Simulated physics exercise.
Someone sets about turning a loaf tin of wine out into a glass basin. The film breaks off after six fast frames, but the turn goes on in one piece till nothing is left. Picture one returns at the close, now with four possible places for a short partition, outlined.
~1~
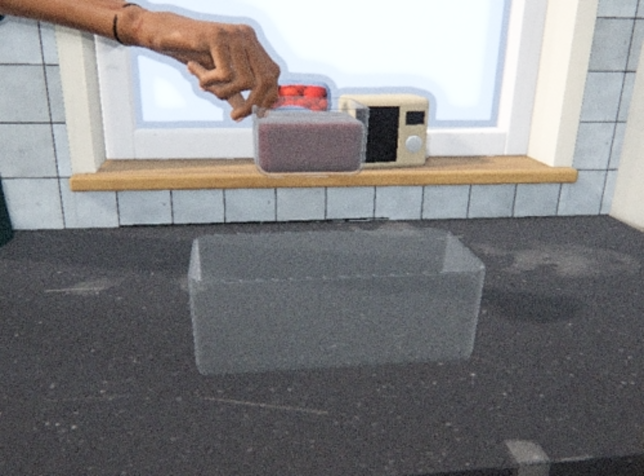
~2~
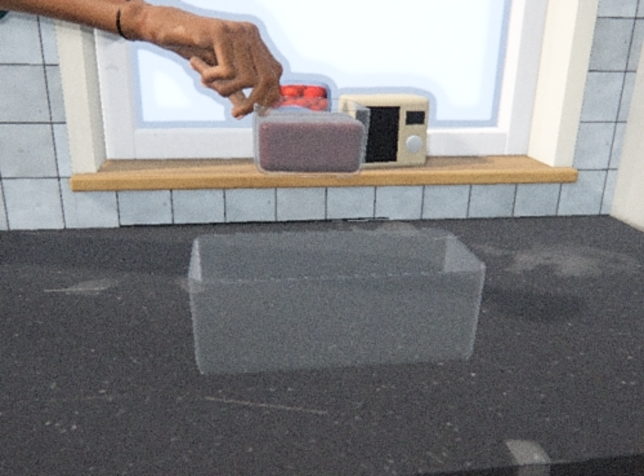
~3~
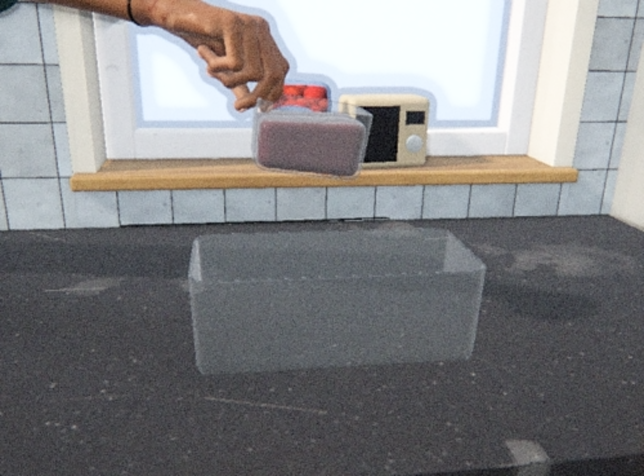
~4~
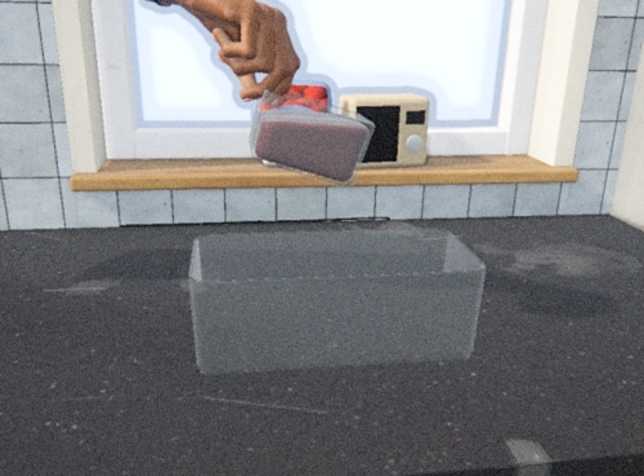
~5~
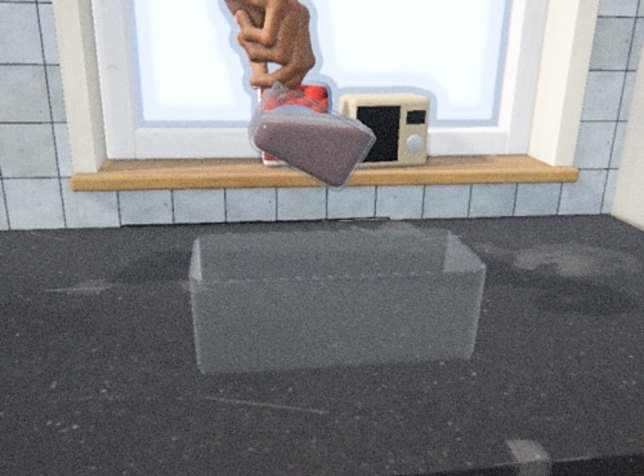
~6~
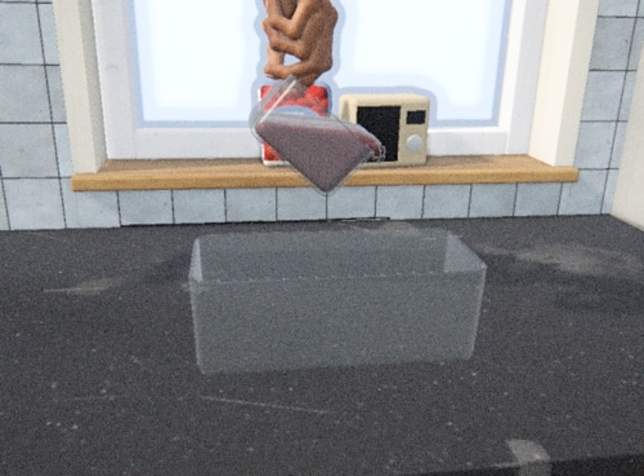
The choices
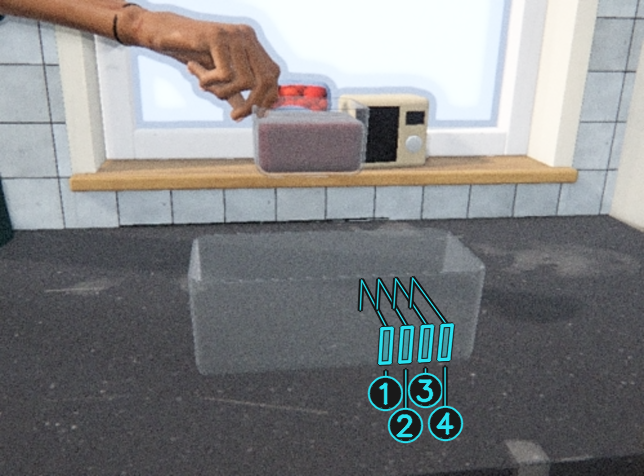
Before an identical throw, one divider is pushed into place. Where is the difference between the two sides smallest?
Best: 2.
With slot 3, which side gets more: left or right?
More ends on the left.
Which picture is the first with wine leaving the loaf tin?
Picture 5.
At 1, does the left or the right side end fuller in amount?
The right side.
In cyan, 1 at (385, 371); 2 at (405, 369); 3 at (425, 368); 4 at (445, 367).
Choosing 1, about 32 % ends left of the wall and 66 % right of it.
Choosing 2, about 50 % ends left of the wall and 48 % right of it.
Choosing 3, about 72 % ends left of the wall and 25 % right of it; 3 % is lost outside.
Choosing 4, about 93 % ends left of the wall and 4 % right of it.
